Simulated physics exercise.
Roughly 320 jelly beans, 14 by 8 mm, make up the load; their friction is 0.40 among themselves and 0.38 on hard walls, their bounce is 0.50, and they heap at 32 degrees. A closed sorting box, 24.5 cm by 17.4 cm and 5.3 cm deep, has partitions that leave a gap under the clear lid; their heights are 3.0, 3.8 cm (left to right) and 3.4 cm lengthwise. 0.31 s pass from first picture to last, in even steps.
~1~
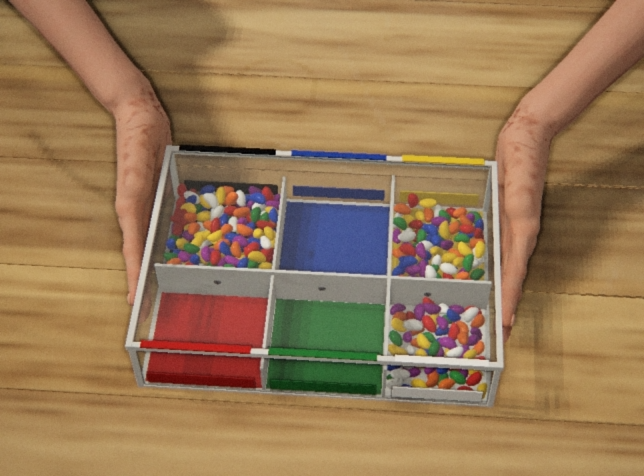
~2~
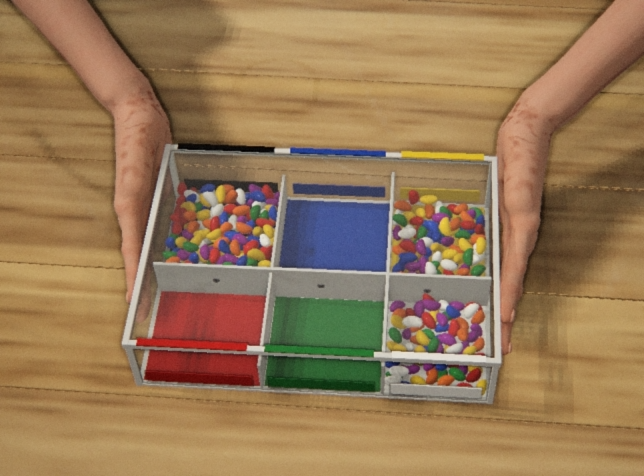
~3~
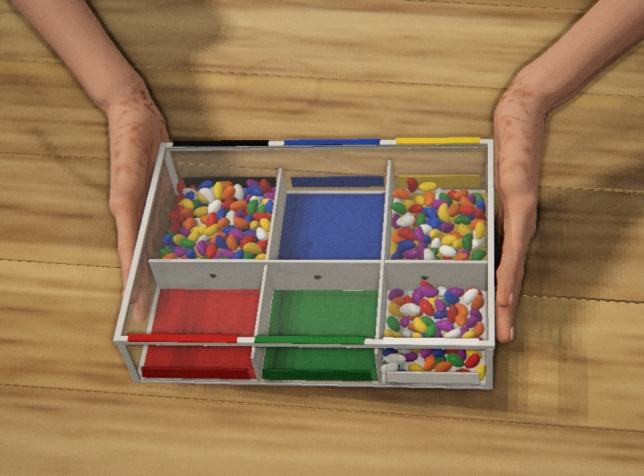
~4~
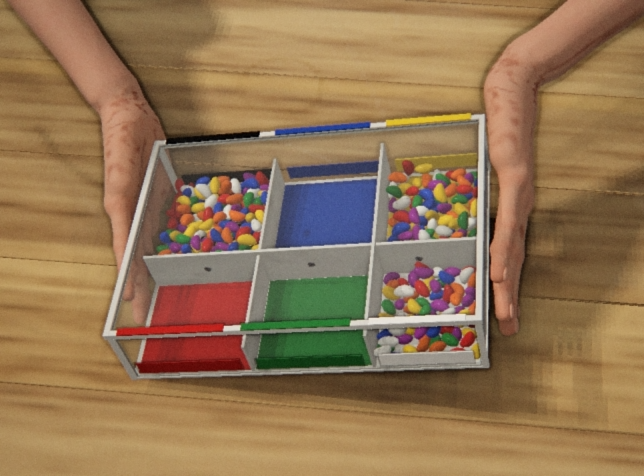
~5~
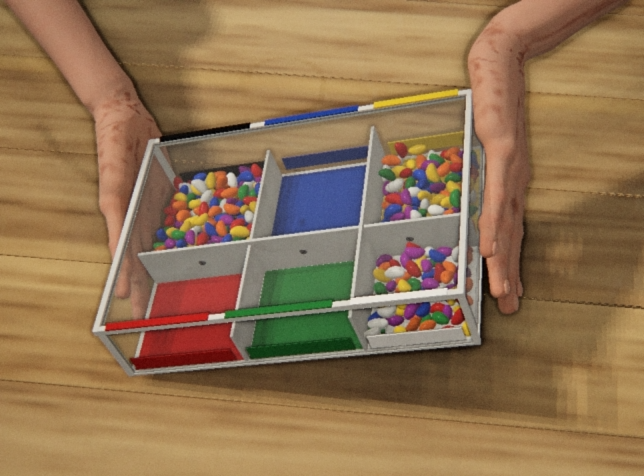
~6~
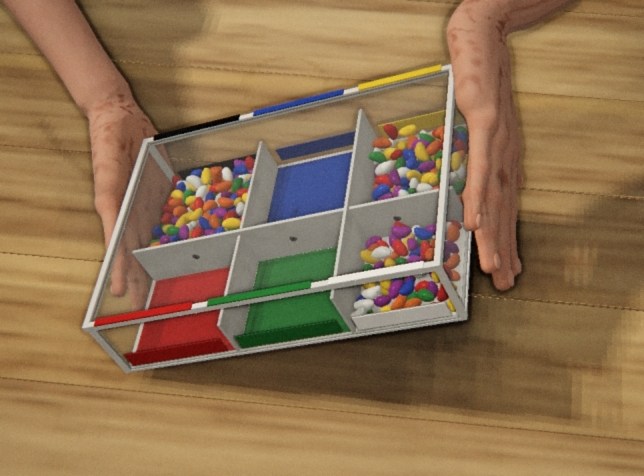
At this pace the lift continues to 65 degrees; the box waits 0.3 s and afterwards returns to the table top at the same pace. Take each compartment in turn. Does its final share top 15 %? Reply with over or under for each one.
Red compartment: Under, blue compartment: Under, green compartment: Under, yellow compartment: Over, white compartment: Over, black compartment: Over.
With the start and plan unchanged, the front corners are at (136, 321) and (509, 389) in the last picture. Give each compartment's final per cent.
Final shares: Red 0%, blue 5%, green 10%, yellow 25%, white 25%, black 35%.
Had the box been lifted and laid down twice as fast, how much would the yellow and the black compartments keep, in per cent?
Yellow = 20 %; black = 50 %.
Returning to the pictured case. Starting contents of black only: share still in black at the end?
Something like 100 per cent.
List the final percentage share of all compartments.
Red 0; blue 0; green 0; yellow 25; white 20; black 50.
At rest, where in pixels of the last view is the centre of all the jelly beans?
Roughly pixel (248, 245).
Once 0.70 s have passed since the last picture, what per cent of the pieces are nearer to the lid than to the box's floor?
I'd say around 20 percent of the pieces.
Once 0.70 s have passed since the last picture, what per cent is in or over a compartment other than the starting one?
Reading: Close to 0 %.
Then, 0.70 s after the last picture, tilt 65 degrees; yellow 25 %, white 20 %, black 50 %.
Then, 1.17 s after the last picture, tilt 32 degrees; yellow 25 %, white 20 %, black 50 %.
Then, 1.71 s after the last picture, tilt 0 degrees; yellow 25 %, white 20 %, black 50 %.
In the end, red 0 %, blue 0 %, green 0 %, yellow 25 %, white 20 %, black 50 %.
